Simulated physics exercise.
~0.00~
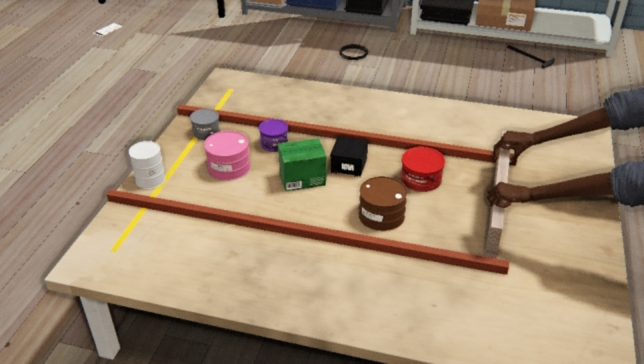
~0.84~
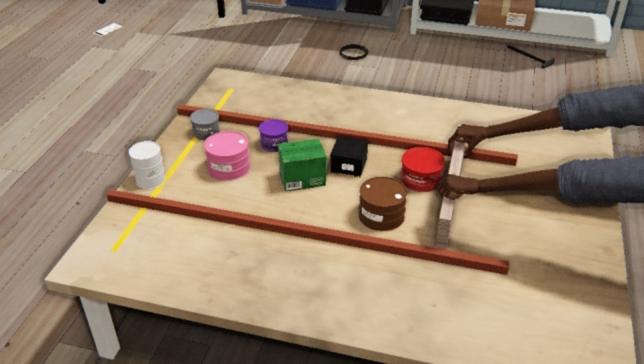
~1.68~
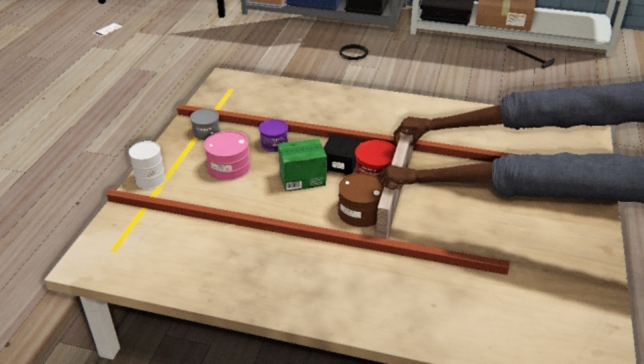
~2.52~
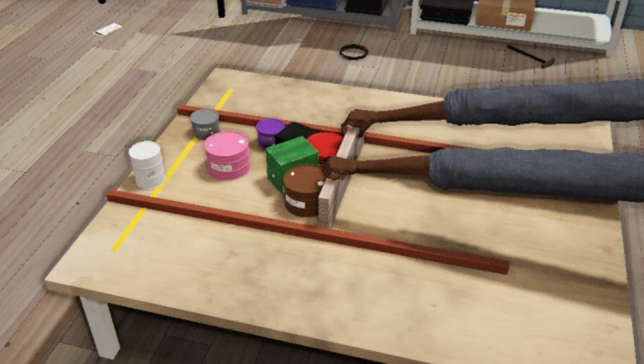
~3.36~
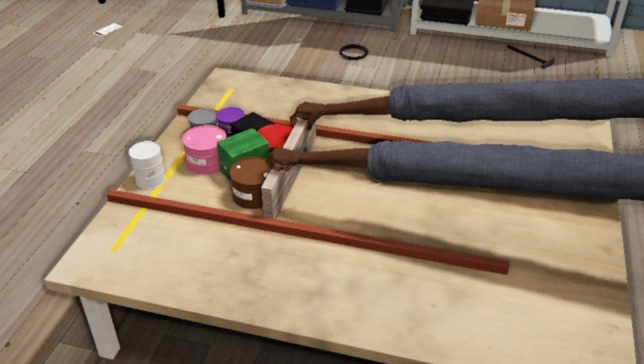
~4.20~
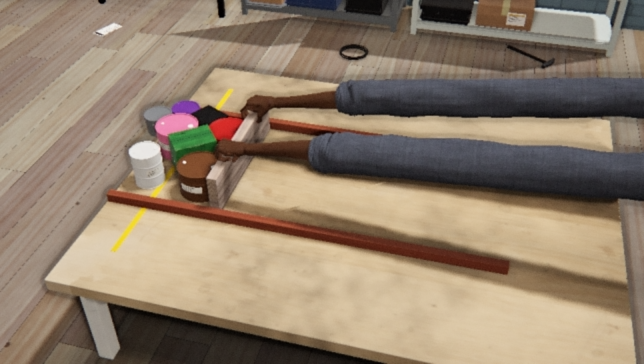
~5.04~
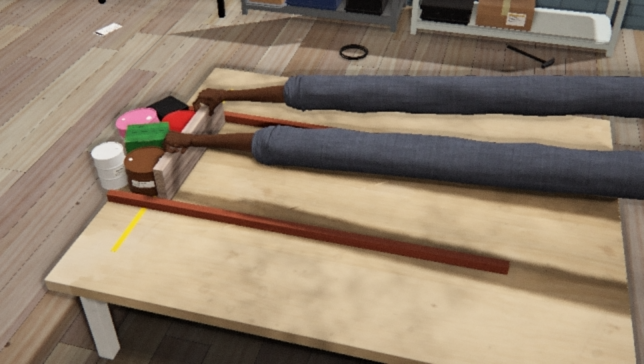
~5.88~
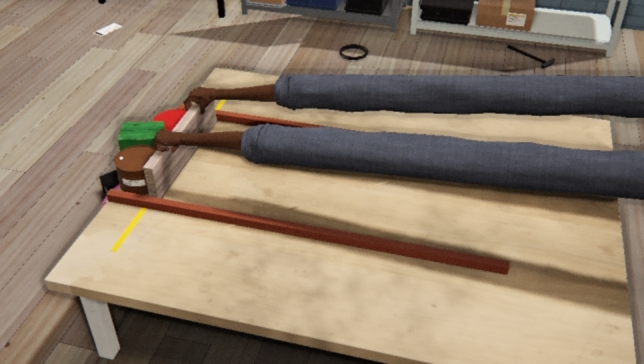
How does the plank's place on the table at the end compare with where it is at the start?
At the start the plank stands near the right ends of the rails, to the right of all the containers. By the end it has been pushed far to the left, close to the table's left edge.
